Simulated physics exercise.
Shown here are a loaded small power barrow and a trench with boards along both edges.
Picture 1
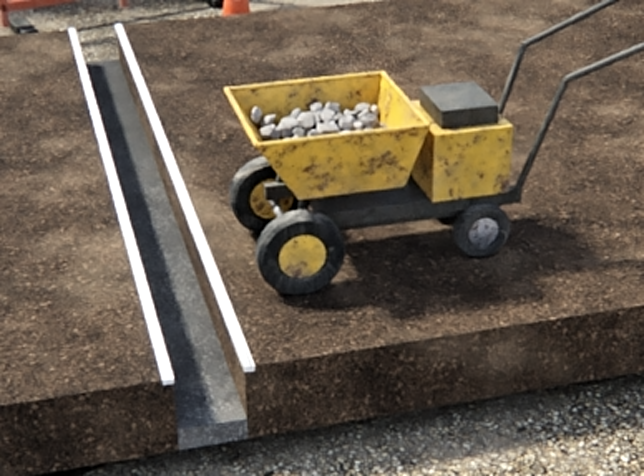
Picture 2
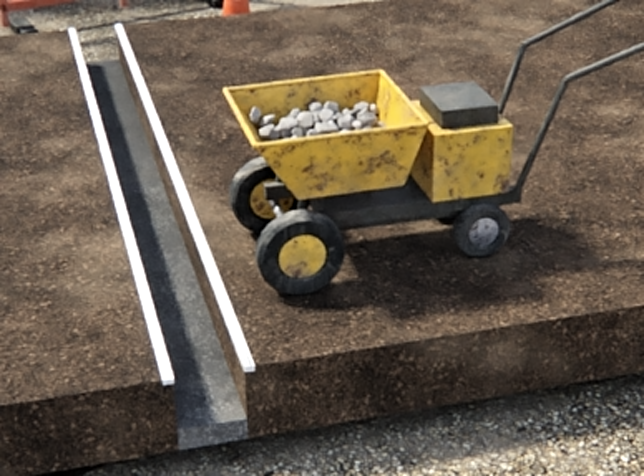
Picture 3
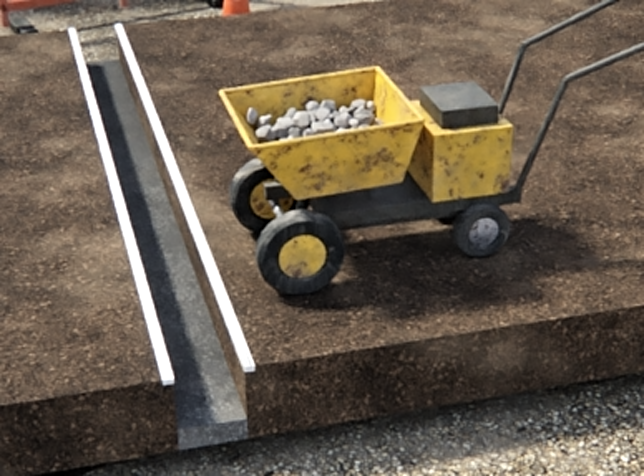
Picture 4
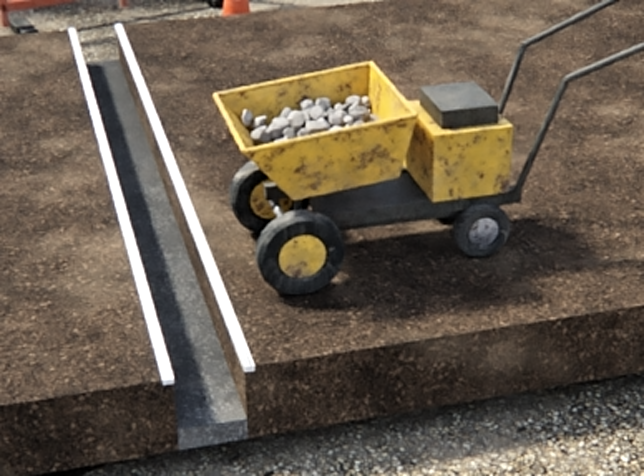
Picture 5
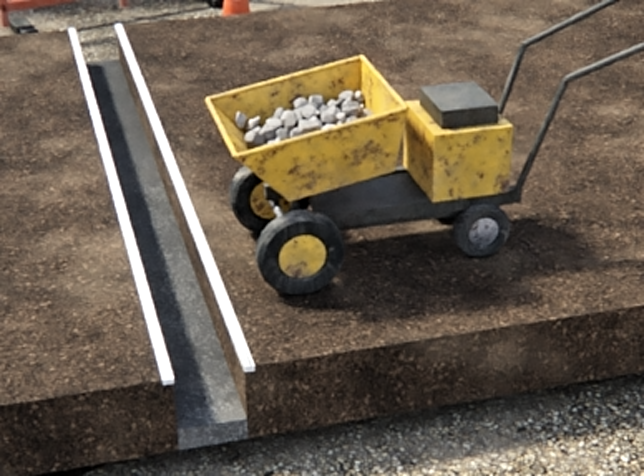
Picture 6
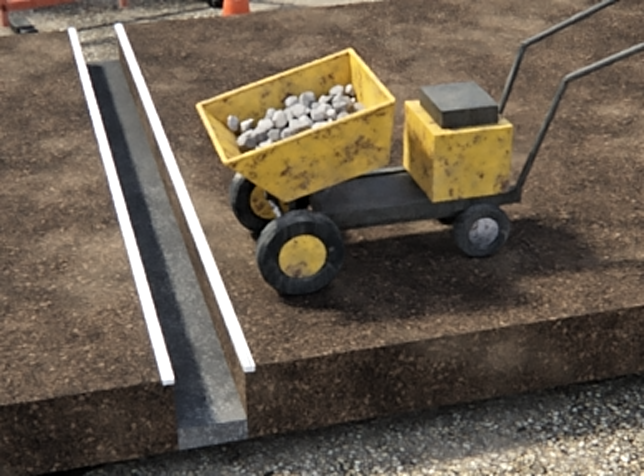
In this clip, a small yellow power barrow loaded with broken stones stands on brown soil beside a narrow trench edged with white boards, and its skip gradually tilts toward the left while the wheels stay in place.
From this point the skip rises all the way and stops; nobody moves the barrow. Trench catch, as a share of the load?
The share in the trench is below half.
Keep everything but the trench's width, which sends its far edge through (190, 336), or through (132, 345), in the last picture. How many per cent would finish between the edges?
First case 0 %, second case 90 %.
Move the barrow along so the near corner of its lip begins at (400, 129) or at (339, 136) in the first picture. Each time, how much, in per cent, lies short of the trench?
First spot: 40 %, second spot: 10 %.
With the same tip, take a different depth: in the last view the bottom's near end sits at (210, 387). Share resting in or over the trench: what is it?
Something like 20 %.
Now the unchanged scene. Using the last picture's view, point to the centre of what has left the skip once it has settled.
It settles centred around (138, 277).
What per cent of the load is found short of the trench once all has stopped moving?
0 %.
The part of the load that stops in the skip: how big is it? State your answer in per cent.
I'd put it near 25 percent.
Just after the last frame, skip tipped steeply; every one in the skip.
A moment on, skip tipped right over; the larger part in the skip; just a few in or heaped over the trench; about a tenth beyond it.
Further on, skip tipped right over; roughly a third in the skip; roughly a quarter in or heaped over the trench; roughly a third beyond it.
When it is over, skip tipped right over; roughly a quarter in the skip; roughly a third in or heaped over the trench; roughly half beyond it.
